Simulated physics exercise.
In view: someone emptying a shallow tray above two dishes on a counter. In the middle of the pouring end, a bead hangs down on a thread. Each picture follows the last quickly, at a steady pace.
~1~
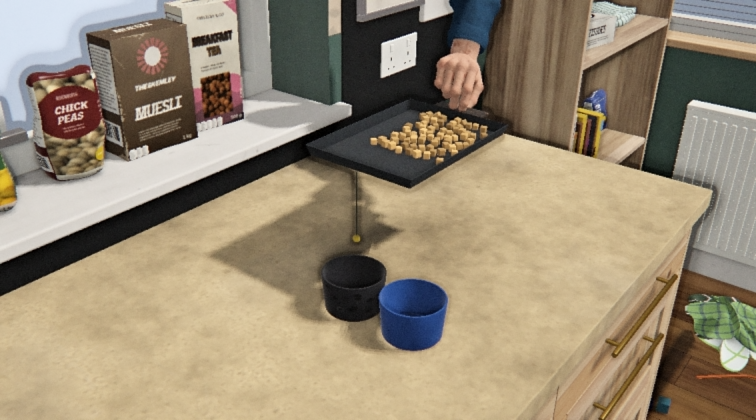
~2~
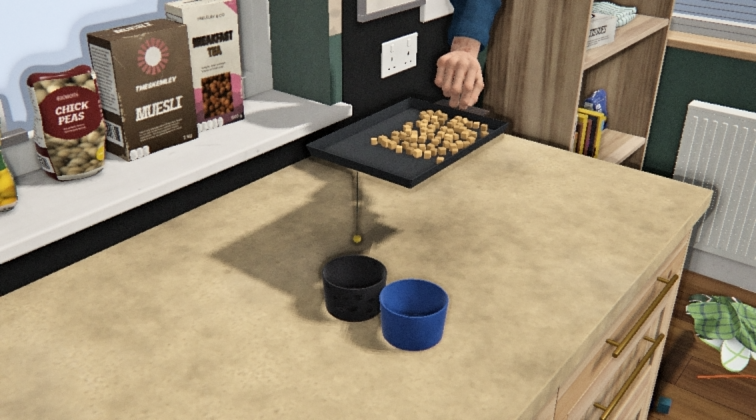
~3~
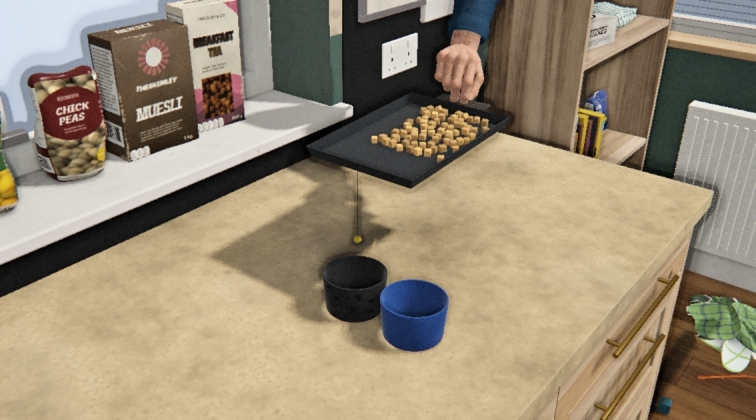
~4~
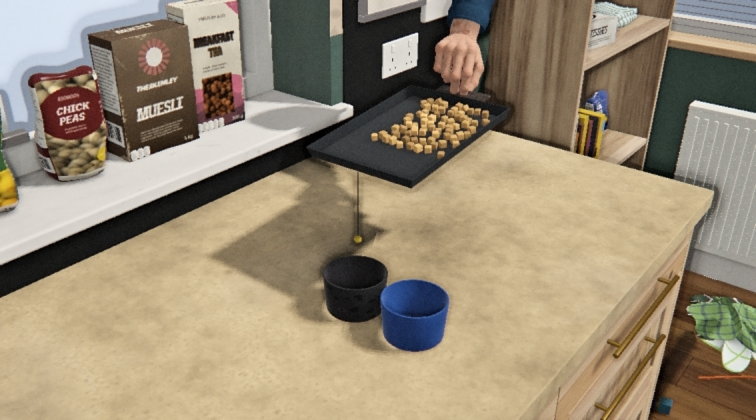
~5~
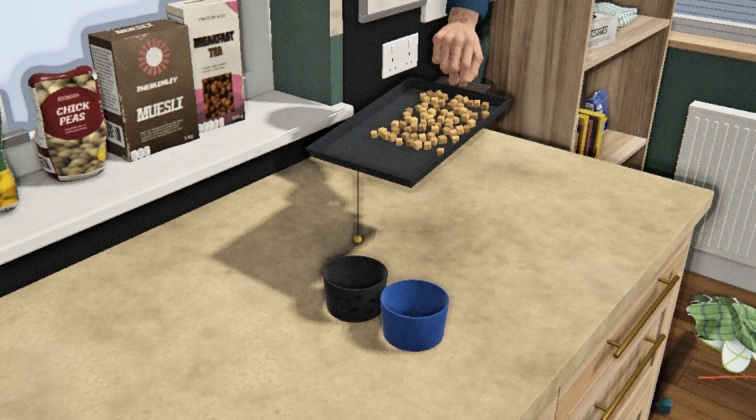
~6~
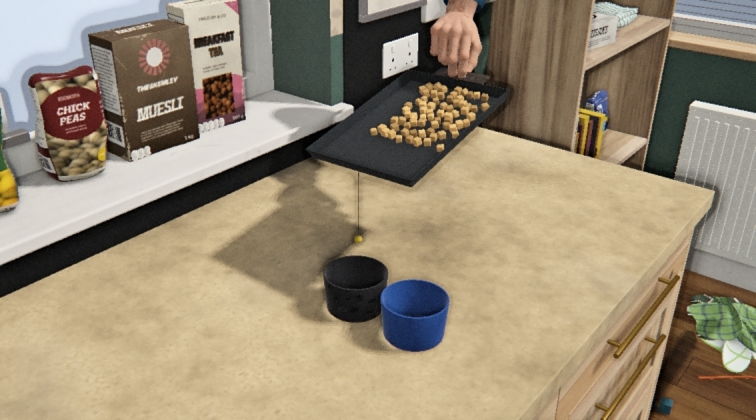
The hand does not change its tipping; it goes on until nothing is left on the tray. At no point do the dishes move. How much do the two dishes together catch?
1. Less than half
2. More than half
Option 1: Less than half.
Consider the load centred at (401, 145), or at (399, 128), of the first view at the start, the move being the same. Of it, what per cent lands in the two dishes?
Shares: 30 % for the first, 10 % for the second.
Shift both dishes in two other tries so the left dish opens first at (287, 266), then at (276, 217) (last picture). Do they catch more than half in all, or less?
Short of half and then Short of half.
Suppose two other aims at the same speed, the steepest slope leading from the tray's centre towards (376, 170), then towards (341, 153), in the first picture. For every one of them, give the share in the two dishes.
Roughly 80 percent first and 0 percent second.
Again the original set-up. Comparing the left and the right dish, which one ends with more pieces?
Noted: Left of the pair.
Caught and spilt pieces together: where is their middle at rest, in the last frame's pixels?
Centre at rest, last view: Approx. (316, 288).
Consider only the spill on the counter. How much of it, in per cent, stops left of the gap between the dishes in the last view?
Estimate: Near 100 per cent.
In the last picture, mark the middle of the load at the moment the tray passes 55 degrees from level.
I'd put it at about (351, 156).
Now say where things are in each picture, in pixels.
In the first frame, corners of the pouring end (311, 144) and (410, 177), level; middle of the load (429, 134), small wooden cubes; left dish (333, 300); right dish (393, 328); bead on its thread (357, 238).
In the second frame, corners of the pouring end (312, 145) and (411, 177), level; middle of the load (430, 133).
In the third frame, corners of the pouring end (312, 146) and (411, 178), tipped barely, lowest at the left corner; middle of the load (430, 130).
In the fourth frame, corners of the pouring end (312, 146) and (411, 177), tipped a little, lowest at the left corner; middle of the load (431, 124).
In the fifth frame, corners of the pouring end (311, 147) and (410, 177), tipped a little, lowest at the left corner; middle of the load (430, 119).
In the sixth frame, corners of the pouring end (311, 148) and (410, 177), tipped a little, lowest at the left corner; middle of the load (430, 113); left dish (335, 300); right dish (395, 328).
Just after the last frame, tray tipped steeply; almost all on the tray; about a tenth in the air.
A moment on, tray tipped right over; roughly two thirds on the tray; just a few in the left dish; roughly a quarter outside both; about a tenth in the air.
Further on, tray tipped past a quarter turn; roughly a third in the left dish; roughly two thirds outside both.
When it is over, tray tipped past a quarter turn; not one in the right dish; roughly a third in the left dish; roughly two thirds outside both.
